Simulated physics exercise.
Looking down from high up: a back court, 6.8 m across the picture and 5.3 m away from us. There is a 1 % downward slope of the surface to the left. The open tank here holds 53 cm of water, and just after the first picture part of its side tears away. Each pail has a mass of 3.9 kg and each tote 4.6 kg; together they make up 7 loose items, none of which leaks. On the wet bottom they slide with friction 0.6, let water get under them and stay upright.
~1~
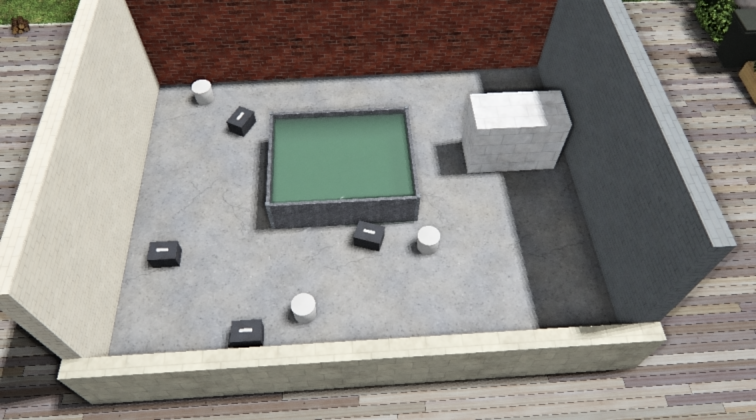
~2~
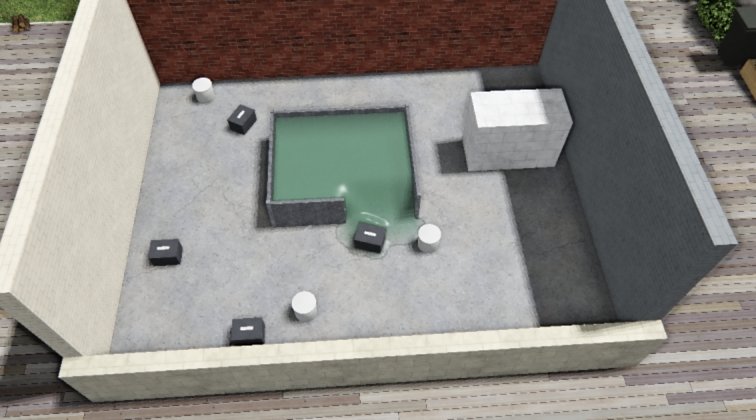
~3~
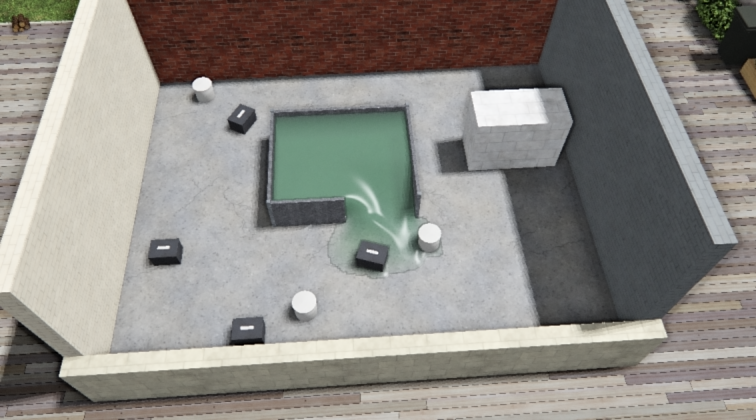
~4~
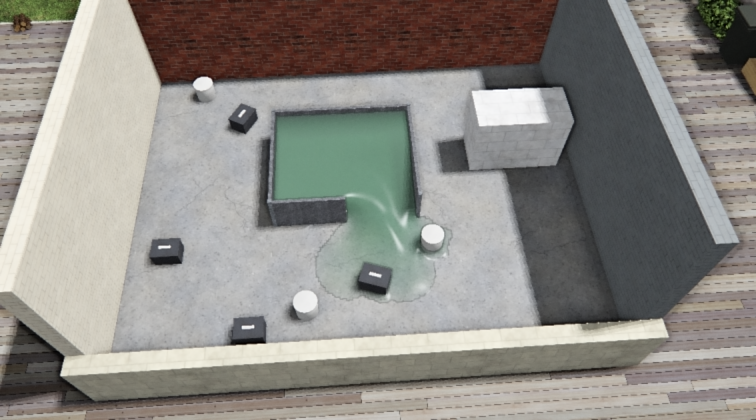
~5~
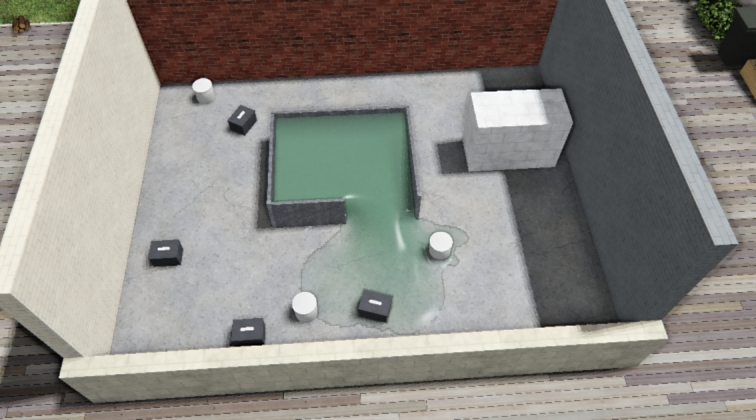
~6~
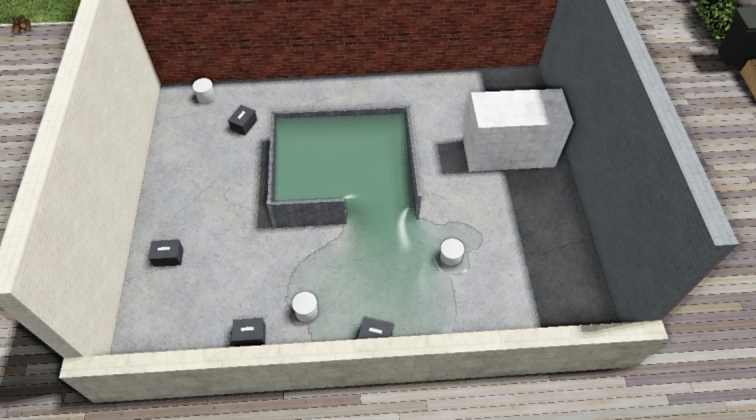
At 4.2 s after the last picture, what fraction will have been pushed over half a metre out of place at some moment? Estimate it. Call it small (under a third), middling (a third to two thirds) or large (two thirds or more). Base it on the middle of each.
Large, two thirds or more.
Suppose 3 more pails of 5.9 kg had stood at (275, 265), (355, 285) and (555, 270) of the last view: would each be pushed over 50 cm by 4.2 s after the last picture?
Well, in turn they are below that, above that and above that.
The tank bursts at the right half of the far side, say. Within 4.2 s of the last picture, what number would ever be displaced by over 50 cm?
Count: 3.
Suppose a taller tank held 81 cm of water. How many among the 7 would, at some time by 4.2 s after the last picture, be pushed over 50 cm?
In that case the number is 5.
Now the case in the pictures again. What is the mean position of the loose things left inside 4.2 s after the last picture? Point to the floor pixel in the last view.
I'd put it close to (241, 182) in the last view.
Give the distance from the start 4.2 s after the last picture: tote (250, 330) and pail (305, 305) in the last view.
In that order: 300 cm, 150 cm.
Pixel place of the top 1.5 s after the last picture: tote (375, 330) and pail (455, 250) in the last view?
Approx. (306, 337); approx. (593, 294).
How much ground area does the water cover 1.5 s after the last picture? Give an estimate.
Roughly 14 m2.
Then, 0.4 s after the last picture 2 of 7 are over 50 cm from their spots; 1 afloat.
Then, 1.5 s after the last picture 4 of 7 are over 50 cm from their spots; 1 afloat.
Then, 2.8 s after the last picture 4 of 7 are over 50 cm from their spots; 2 afloat.
Then, 4.2 s after the last picture 5 of 7 are over 50 cm from their spots, and 5 have been at some point; 2 afloat.
